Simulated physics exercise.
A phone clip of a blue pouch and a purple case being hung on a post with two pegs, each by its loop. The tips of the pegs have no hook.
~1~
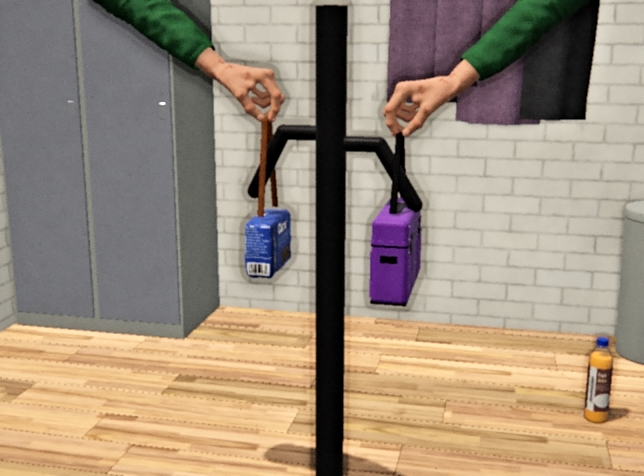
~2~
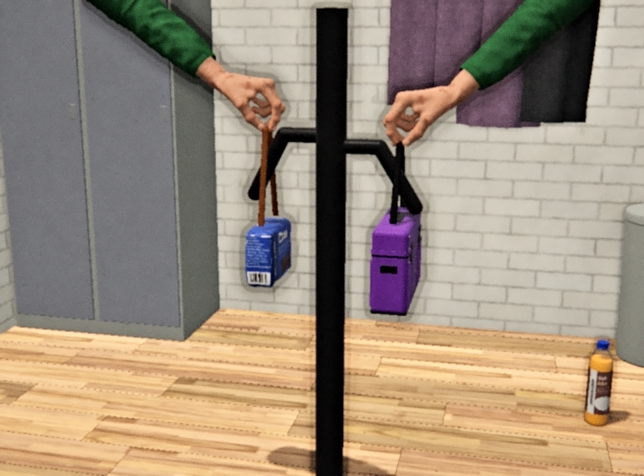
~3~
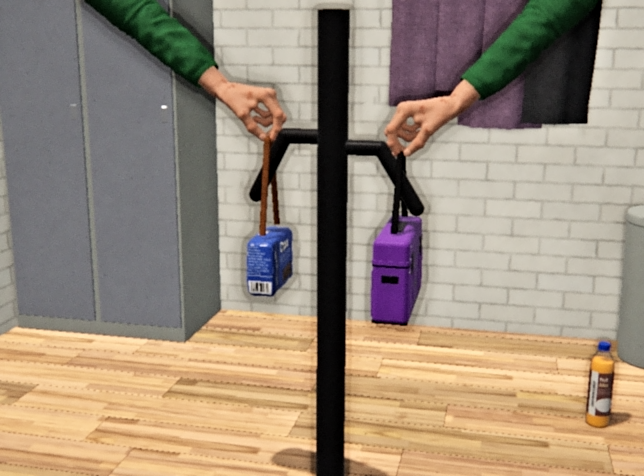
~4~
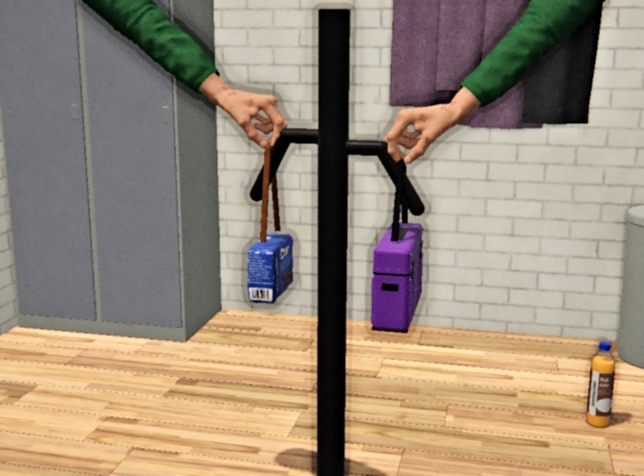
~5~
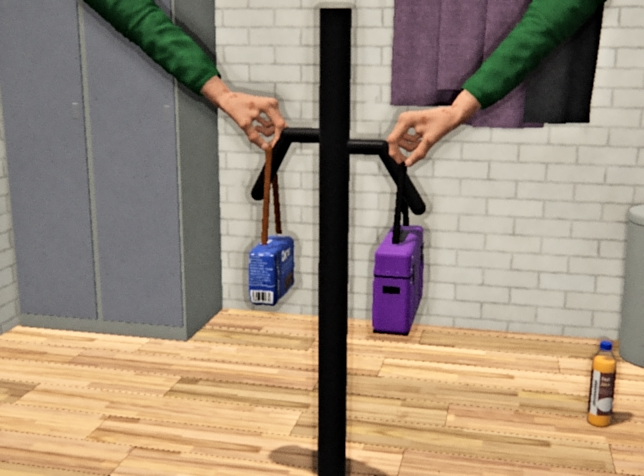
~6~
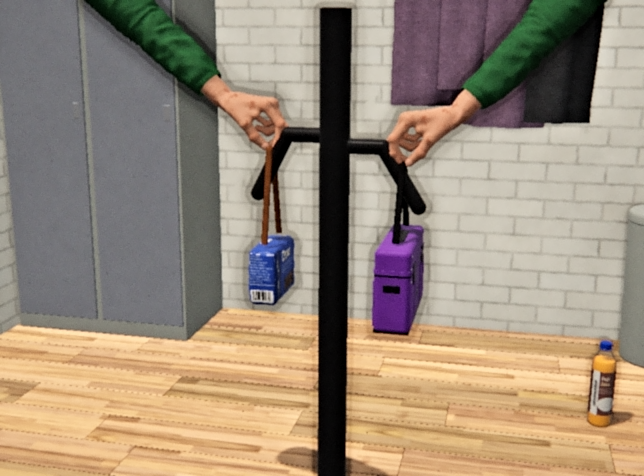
In a room with a wooden floor and white brick wall, two green-sleeved hands hold a blue pouch and a purple case by their loops beside a black post's downward-sloping pegs. Both hands lower the items slightly, then stay nearly still, fingers still at the loops.
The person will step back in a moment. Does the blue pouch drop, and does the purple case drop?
Blue pouch: Yes. Purple case: Yes.
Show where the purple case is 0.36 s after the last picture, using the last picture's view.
At that instant it is roughly at (395, 465) in the last picture.
Then, 0.36 s later than the last view, blue pouch on the floor near (274, 453); purple case on the floor near (395, 465).
Then, 0.60 s later than the last view, blue pouch on the floor; purple case on the floor.
Finally, blue pouch on the floor; purple case on the floor. The blue pouch comes down and the purple case slips off its peg.
